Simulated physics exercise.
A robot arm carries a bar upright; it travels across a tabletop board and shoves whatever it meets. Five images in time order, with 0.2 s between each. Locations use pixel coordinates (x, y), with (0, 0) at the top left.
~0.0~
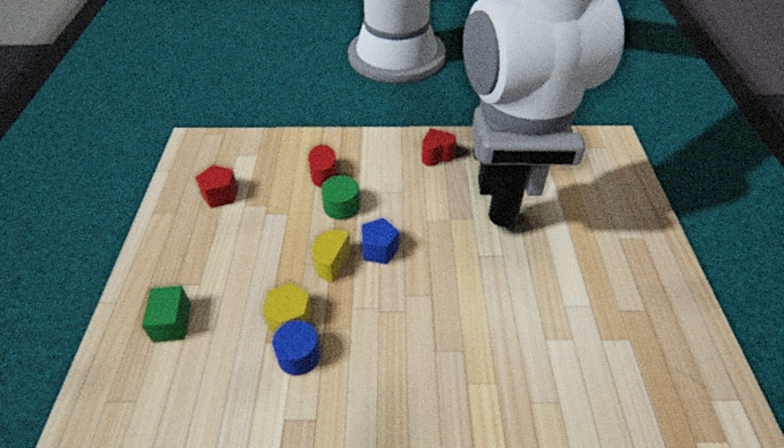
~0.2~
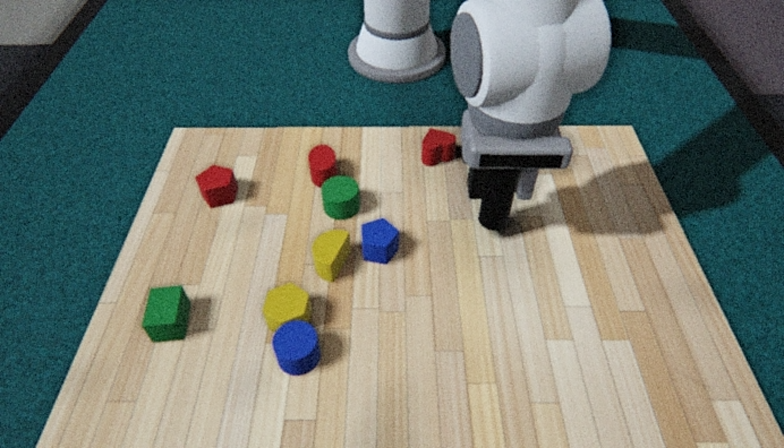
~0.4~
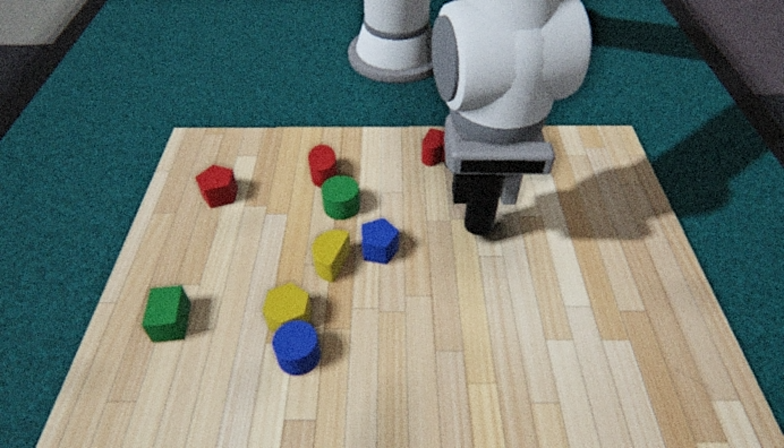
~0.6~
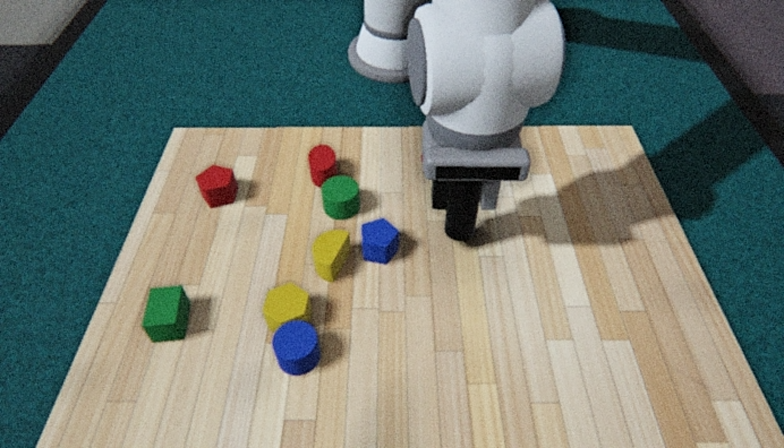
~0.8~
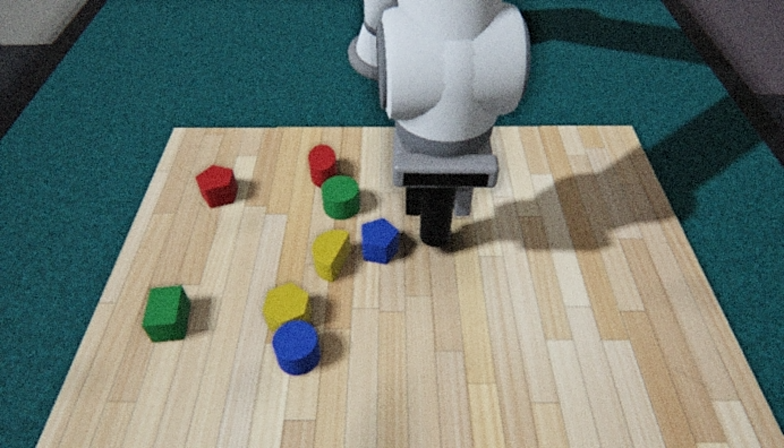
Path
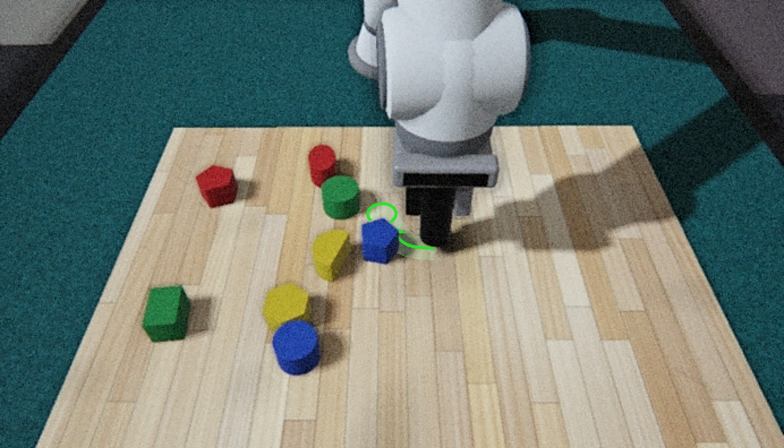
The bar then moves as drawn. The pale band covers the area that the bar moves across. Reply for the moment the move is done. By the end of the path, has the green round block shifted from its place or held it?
That one stays where it is.
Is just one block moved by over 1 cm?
Yes, that is how it ends up.
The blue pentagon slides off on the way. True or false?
It is true.
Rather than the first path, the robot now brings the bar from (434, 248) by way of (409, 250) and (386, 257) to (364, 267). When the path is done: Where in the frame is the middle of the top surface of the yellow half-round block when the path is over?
I'd expect the centre of its top face to be at (307, 244).
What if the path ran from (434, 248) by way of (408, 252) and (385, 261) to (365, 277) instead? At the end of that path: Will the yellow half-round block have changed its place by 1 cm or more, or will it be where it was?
The yellow half-round block is moved.
Path on the board, from (434, 248) via (408, 245) and (393, 230), ending at (382, 214).
What follows on the original path. Halfway along, bar at (399, 226); blue pentagon at (366, 230), turned 20° anticlockwise.
At the end, bar at (382, 202); green round block in place; blue pentagon at (365, 229), turned 25° anticlockwise.
